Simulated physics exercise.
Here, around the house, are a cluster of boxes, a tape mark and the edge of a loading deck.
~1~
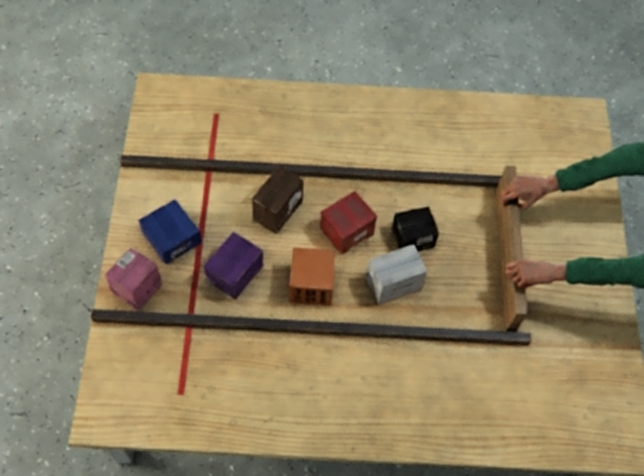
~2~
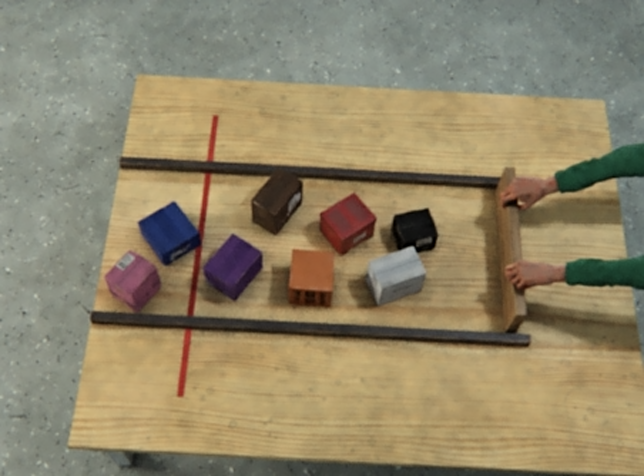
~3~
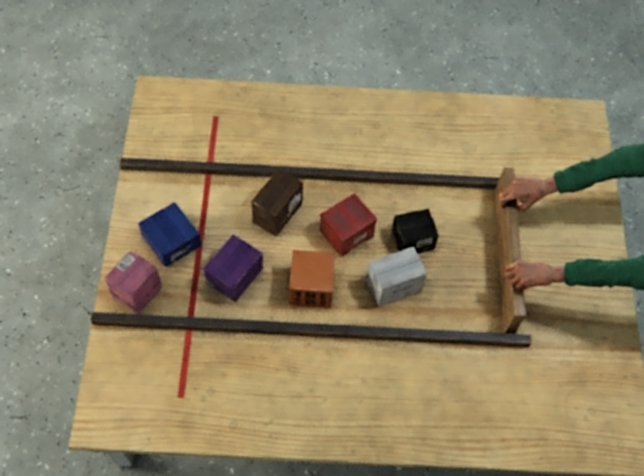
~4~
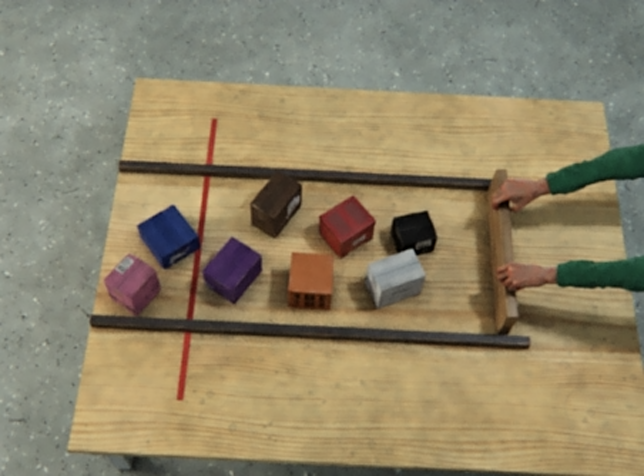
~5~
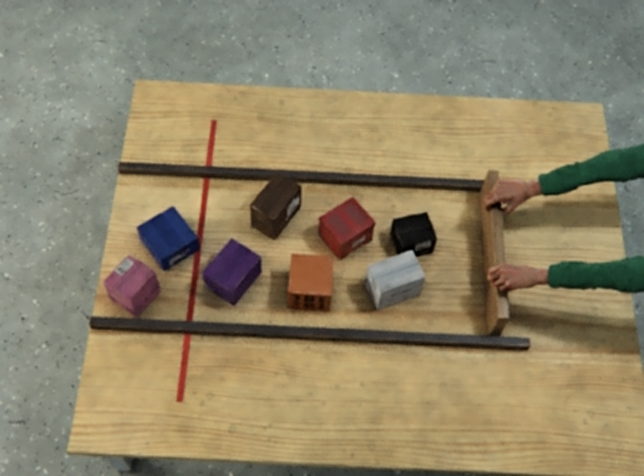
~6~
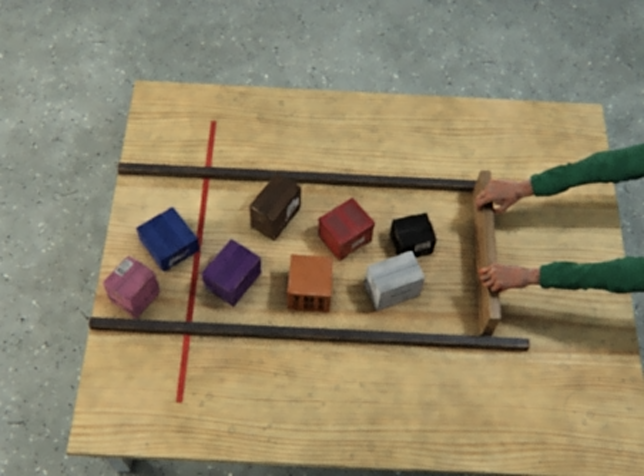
Two hands hold still, then slide a wooden plank slightly left toward the colourful boxes.
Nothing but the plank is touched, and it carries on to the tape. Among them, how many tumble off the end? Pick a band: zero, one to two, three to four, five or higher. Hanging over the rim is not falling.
Band: Three to four.
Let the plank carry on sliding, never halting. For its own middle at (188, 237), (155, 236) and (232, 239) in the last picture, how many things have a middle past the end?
It comes out as 3, then 5, then 1.
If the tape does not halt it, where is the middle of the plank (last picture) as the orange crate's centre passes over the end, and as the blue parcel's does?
The middle is at (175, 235) when it's the orange crate, and at (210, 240) when it's the blue parcel.
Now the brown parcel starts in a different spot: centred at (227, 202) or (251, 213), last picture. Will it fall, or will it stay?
Result for the brown parcel: It is still there at position one; it is still there at position two.
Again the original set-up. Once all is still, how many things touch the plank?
Number in contact with it: 3.
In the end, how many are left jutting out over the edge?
0 of them.
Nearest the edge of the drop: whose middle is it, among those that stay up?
Orange crate.
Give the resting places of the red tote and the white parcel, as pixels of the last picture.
Okay, so first (140, 229), and next (170, 262).
Soon after, none off yet; pink parcel at rest near (132, 287); blue parcel at rest near (168, 239); purple box at rest near (232, 273).
Then, none off yet; pink parcel at rest near (132, 287); blue parcel at rest near (168, 239); purple box moved a little near (209, 274).
Further on, none off yet; pink parcel moved about its own width near (98, 289); blue parcel moved a little near (148, 227); purple box moved well along near (138, 273).
By the end, the number that fall off is three or four; fallen, purple box, blue parcel and pink parcel.
